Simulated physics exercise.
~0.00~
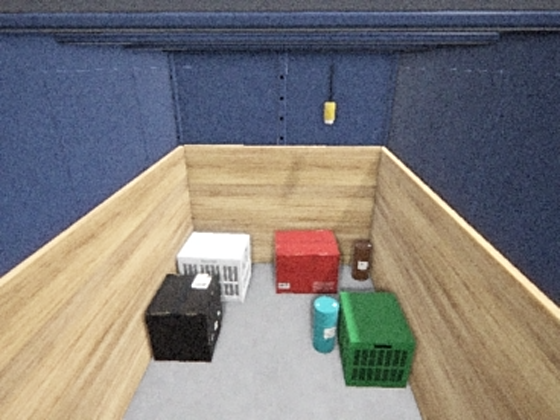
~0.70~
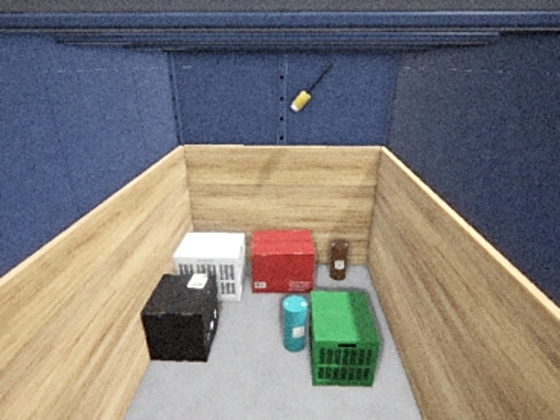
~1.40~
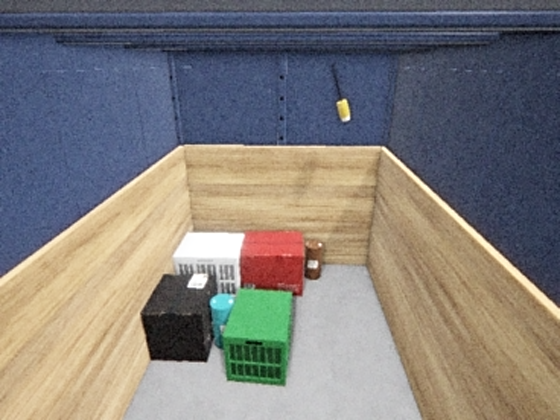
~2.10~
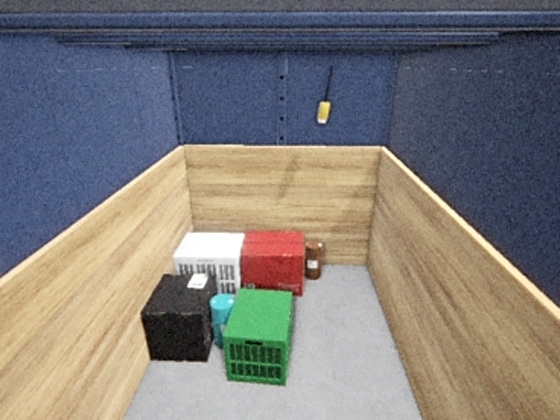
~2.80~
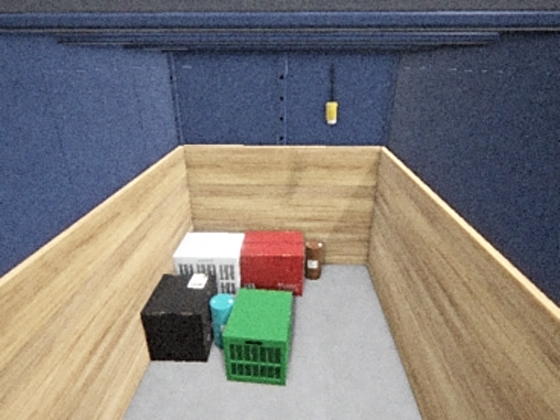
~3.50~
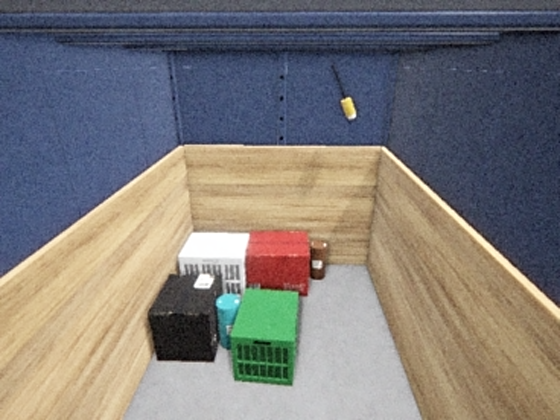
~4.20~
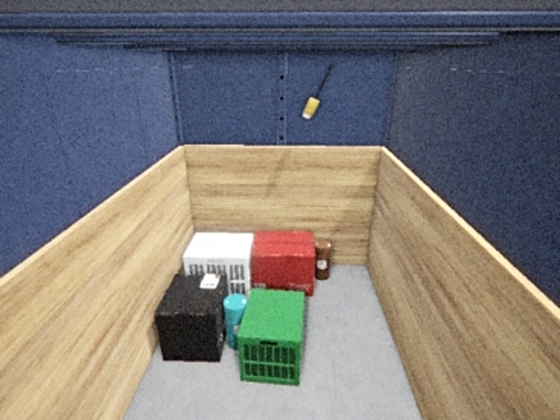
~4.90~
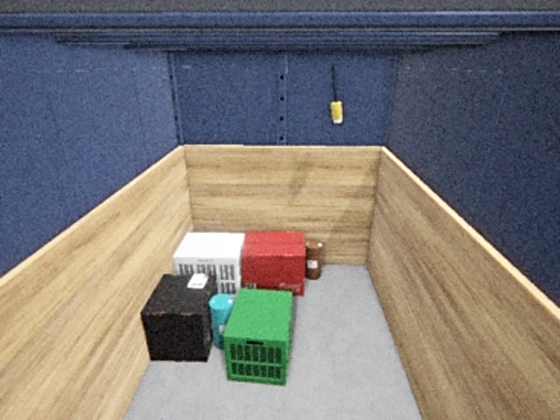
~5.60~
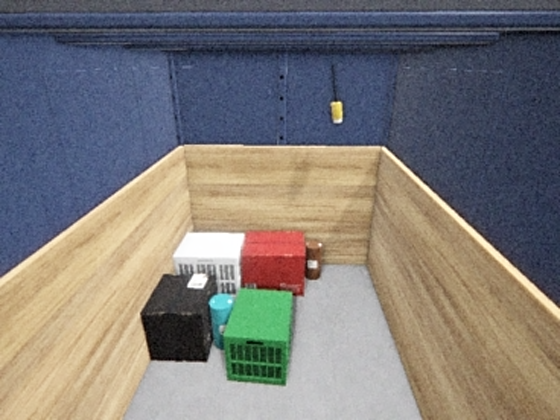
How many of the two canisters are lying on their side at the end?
None of them are; both the brown canister and the turquoise canister are still standing upright at the end.
